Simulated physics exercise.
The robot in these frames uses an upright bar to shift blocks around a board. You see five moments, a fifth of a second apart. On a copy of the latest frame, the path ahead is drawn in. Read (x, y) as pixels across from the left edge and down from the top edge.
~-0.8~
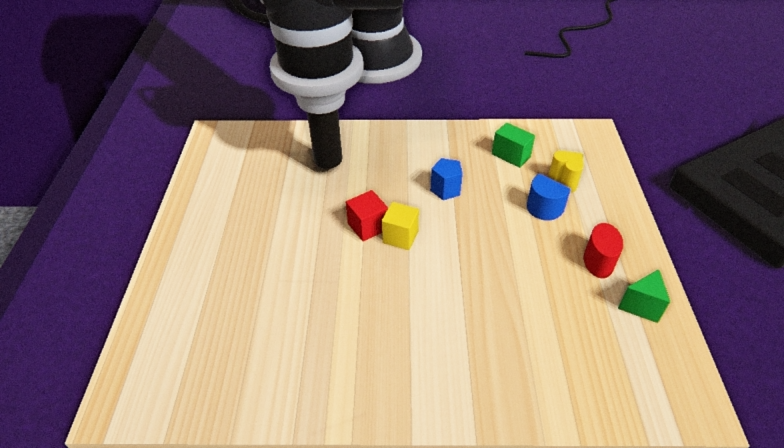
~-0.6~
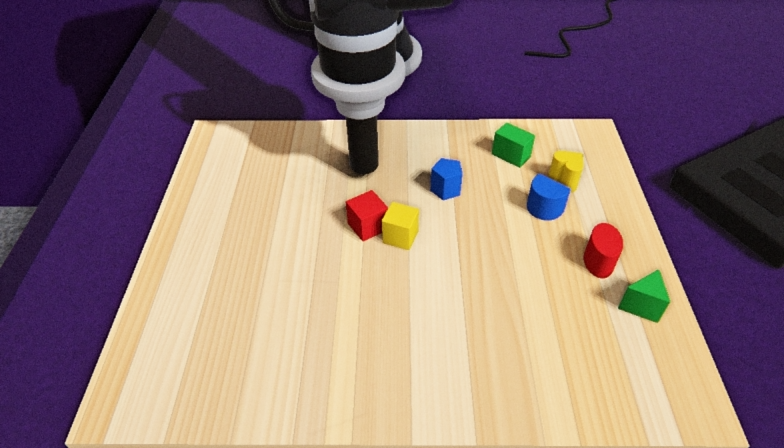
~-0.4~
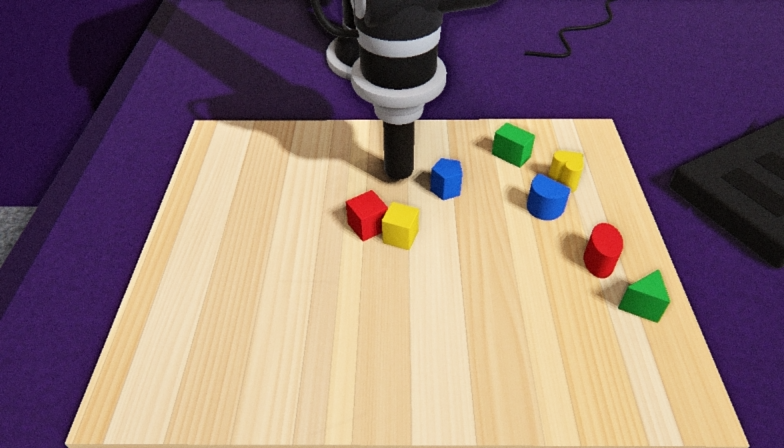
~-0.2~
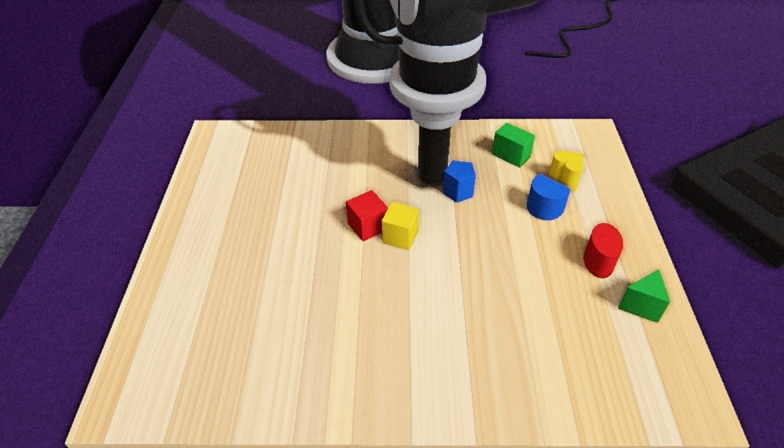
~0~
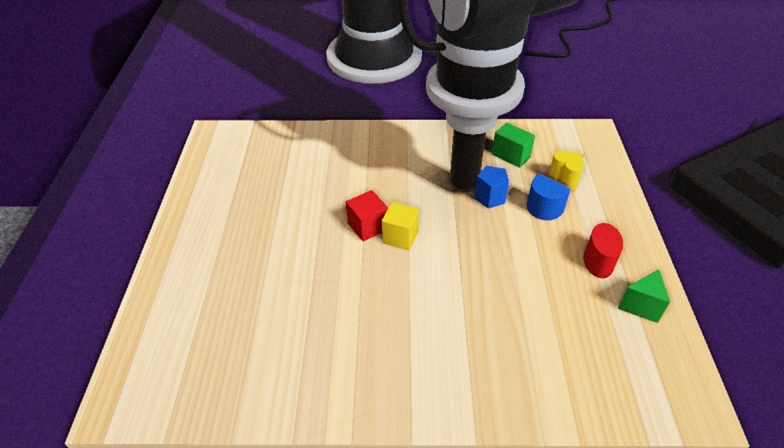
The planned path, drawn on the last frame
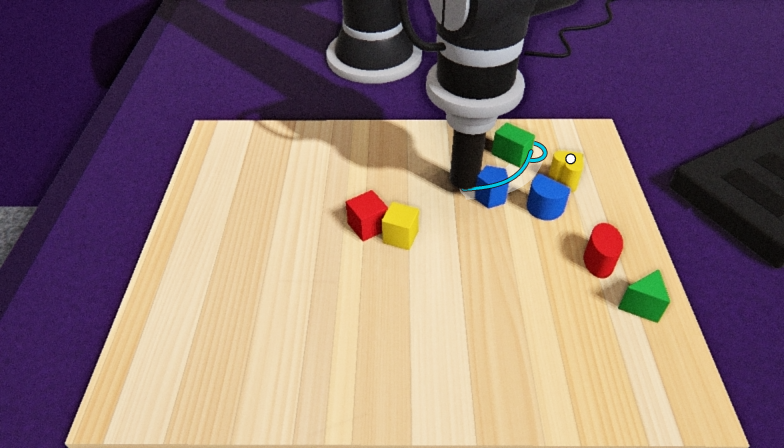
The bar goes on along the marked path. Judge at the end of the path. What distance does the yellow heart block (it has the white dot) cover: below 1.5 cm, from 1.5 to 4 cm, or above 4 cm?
It ends under 1.5 cm away.
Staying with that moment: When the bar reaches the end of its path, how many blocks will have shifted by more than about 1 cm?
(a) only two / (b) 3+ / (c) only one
a
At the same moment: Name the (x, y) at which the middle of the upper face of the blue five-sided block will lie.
Just about (519, 179).
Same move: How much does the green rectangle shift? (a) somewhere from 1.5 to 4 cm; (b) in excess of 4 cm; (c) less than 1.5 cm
Letter a.
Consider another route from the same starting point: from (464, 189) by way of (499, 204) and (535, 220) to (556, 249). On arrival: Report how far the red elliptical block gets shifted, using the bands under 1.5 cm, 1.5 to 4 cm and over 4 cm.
It is going to finish within 1.5 cm of where it is now.
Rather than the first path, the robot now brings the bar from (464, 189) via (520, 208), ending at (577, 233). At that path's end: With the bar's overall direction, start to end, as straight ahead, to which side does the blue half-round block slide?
Shifts left.
Path on the board, from (464, 189) via (497, 185) and (521, 171), ending at (531, 151); the dot is on the yellow heart block.
The first path, step by step. One third of the way, bar (498, 176); blue five-sided block (519, 179), turned 25° clockwise.
Two thirds of the way, bar (523, 162); blue five-sided block (519, 179), turned 30° clockwise; green rectangle (516, 130), turned 20° anticlockwise.
At the end, bar (533, 143); blue five-sided block (519, 179), turned 30° clockwise; green rectangle (514, 119), turned 90° anticlockwise; yellow heart block in place.
